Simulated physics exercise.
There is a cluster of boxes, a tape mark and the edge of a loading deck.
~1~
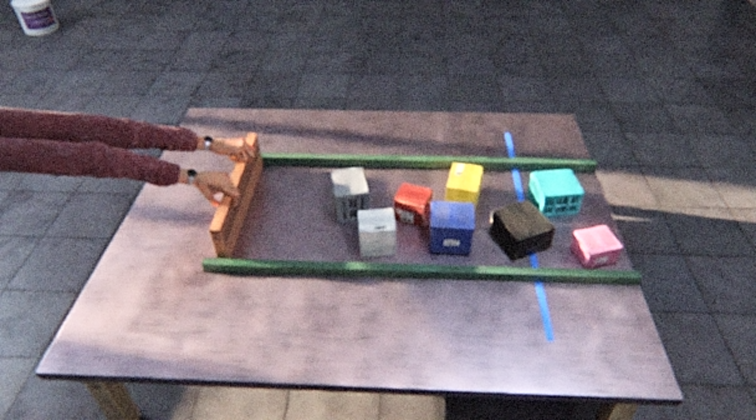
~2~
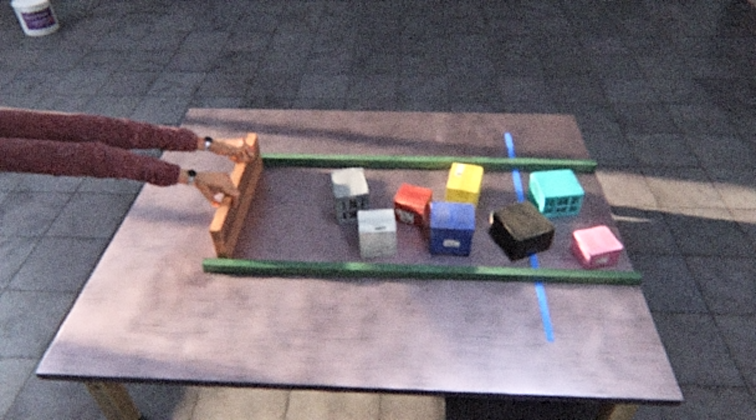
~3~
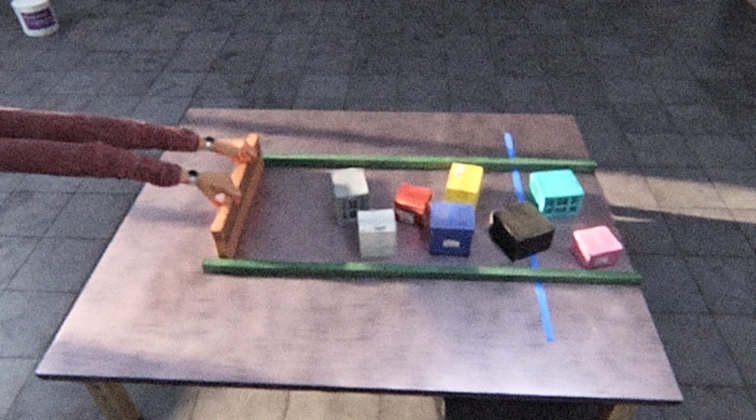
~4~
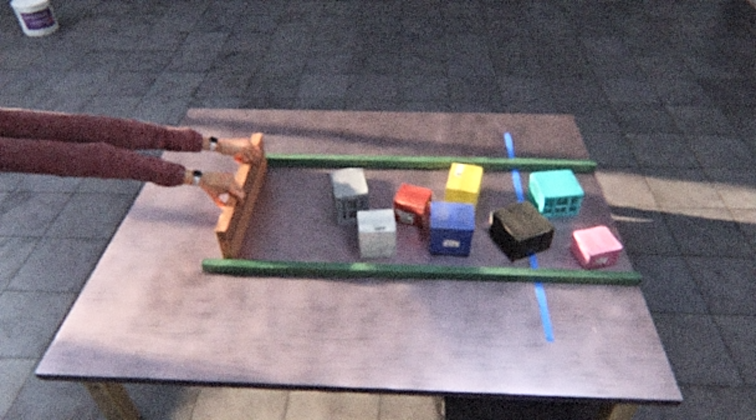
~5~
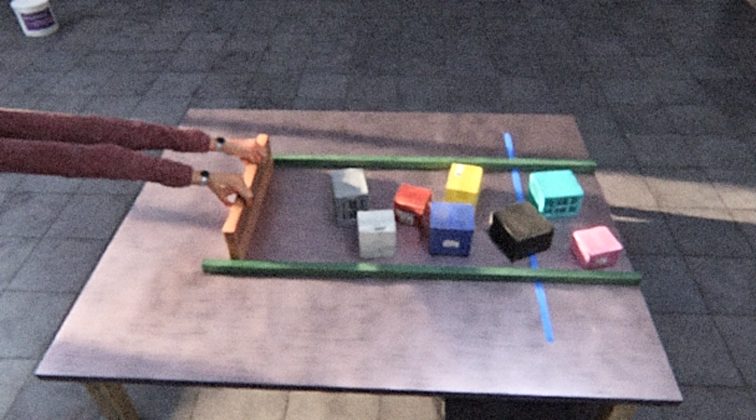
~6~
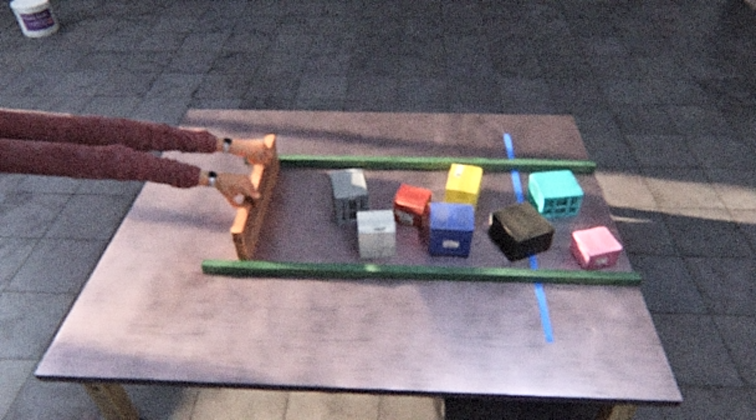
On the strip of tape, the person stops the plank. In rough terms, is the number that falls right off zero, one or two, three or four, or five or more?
It is one or two.
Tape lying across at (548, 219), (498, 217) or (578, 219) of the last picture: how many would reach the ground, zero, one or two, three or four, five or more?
3 or 4; just one or two; five or more.
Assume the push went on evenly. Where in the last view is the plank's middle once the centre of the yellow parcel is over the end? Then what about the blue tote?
(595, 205) and (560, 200), roughly.
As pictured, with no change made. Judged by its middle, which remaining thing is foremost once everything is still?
That's the turquoise crate.
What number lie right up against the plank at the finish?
I count 3 of them.
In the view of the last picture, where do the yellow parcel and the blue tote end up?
Around (539, 177), then around (589, 229).
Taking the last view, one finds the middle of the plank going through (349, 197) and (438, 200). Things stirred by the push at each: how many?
At the first point the count is 1, at the second it's 6.
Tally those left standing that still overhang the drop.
I get 1.
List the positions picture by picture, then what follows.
Pink tote (595, 248); turquoise crate (555, 193); black box (521, 229); plank (239, 193); tape (525, 217), in the first frame.
Turquoise crate (555, 194); blue tote (451, 229), in the second frame.
Black box (521, 230); grey crate (350, 196), in the third frame.
Pink tote (595, 249); yellow parcel (464, 188), in the fourth frame.
Turquoise crate (555, 194); white parcel (377, 234), in the fifth frame.
Pink tote (595, 249); turquoise crate (554, 194); black box (521, 231); plank (258, 195); tape (524, 218), in the sixth frame.
A little later, none off yet; pink tote at rest near (595, 249); turquoise crate at rest near (554, 194); black box at rest near (521, 231).
Next, none off yet; pink tote at rest near (595, 249); turquoise crate at rest near (554, 194); black box shifted a little near (535, 231).
When it is over, the number that fall off is one or two; down, black box and pink tote.
